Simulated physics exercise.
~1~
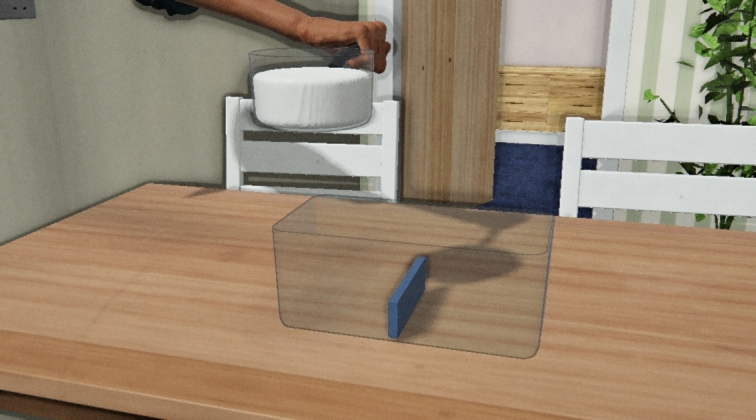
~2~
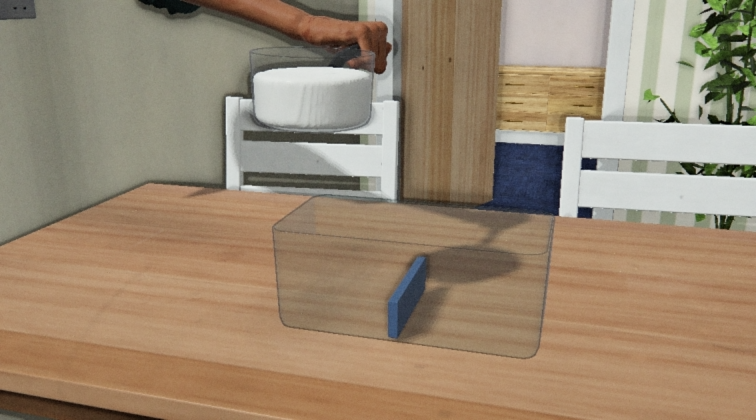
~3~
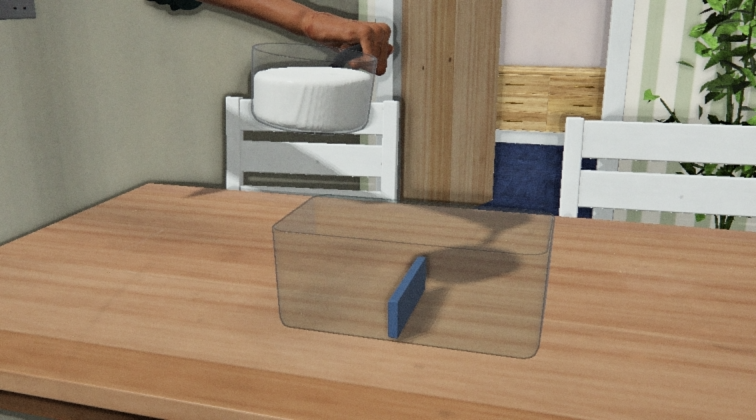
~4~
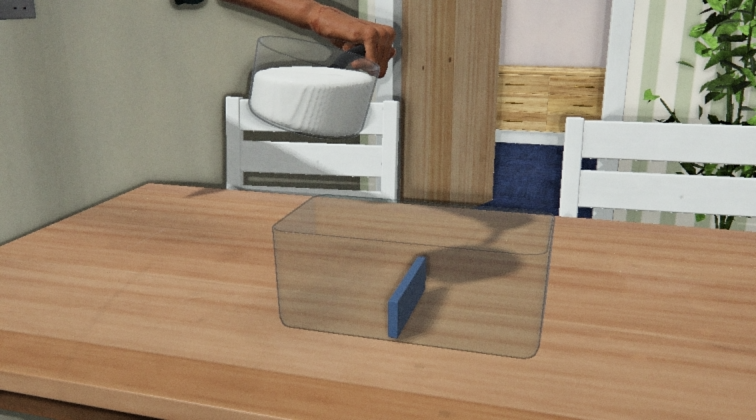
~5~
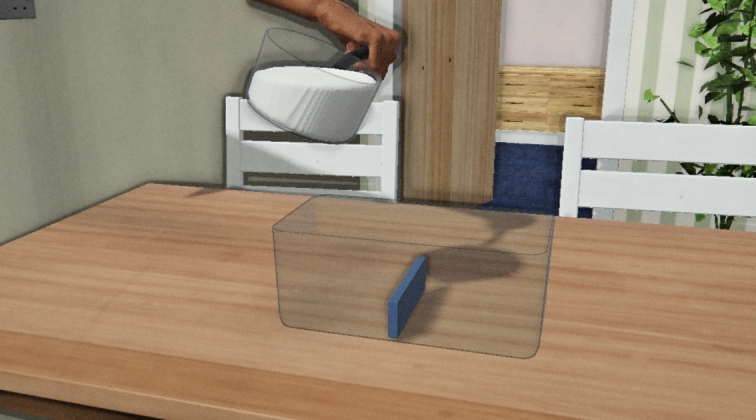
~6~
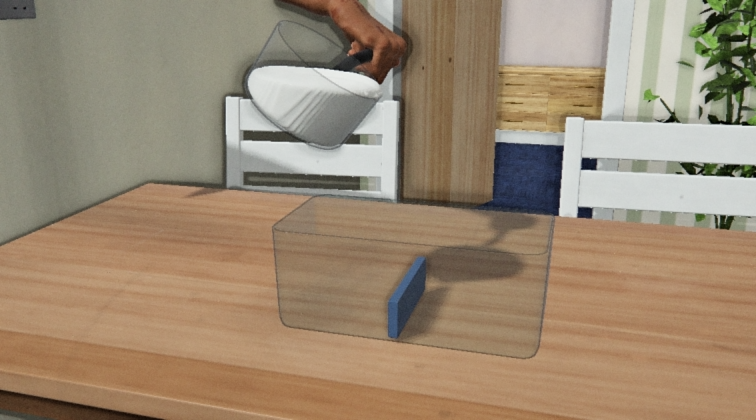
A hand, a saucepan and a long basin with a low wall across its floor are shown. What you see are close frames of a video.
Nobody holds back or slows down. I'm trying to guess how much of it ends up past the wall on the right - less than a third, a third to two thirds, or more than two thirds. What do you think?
I'd say a third to two thirds.
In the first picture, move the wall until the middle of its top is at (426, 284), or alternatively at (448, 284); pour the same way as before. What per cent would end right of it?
First try close to 25 percent, second try close to 10 percent.
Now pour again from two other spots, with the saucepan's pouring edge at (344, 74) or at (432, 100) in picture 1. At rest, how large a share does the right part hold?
It comes out at around 10 percent and then around 90 percent.
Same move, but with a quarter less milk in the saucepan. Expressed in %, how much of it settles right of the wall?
It works out near 35 percent.
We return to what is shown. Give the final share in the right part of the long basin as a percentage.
Roughly 50 %.
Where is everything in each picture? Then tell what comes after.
It leans 0°; its right rim is at (370, 55); the milk meets the walls at (261, 73) and (369, 76); the long basin's rim runs from (294, 212) to (551, 234); the wall's top is at (409, 279), in the first frame.
It leans 2°; its right rim is at (371, 57); the milk meets the walls at (262, 72) and (369, 76), in the second frame.
It leans 7°; its right rim is at (373, 63); the milk meets the walls at (262, 71) and (371, 77), in the third frame.
It leans 15°; its right rim is at (376, 72); the milk meets the walls at (262, 71) and (373, 79), in the fourth frame.
It leans 25°; its right rim is at (378, 85); the milk meets the walls at (260, 72) and (376, 81), in the fifth frame.
It leans 37°; its right rim is at (377, 100); the milk meets the walls at (259, 68) and (372, 86); 1 per cent is over the edge, in the sixth frame.
A moment on, the saucepan is tipped right over and 25 per cent is still to pour, 4 is left of the wall and 22 right of it.
Next, the saucepan is tipped right over and 4 per cent is still to pour, 40 is left of the wall and 49 right of it.
Then the saucepan is tipped right over and 0 per cent is still to pour, 49 is left of the wall and 46 right of it.
Later the saucepan is tipped right over and 0 per cent is still to pour, 49 is left of the wall and 48 right of it.
In the end 49 per cent lies left of the wall, 48 right of it and 3 outside.
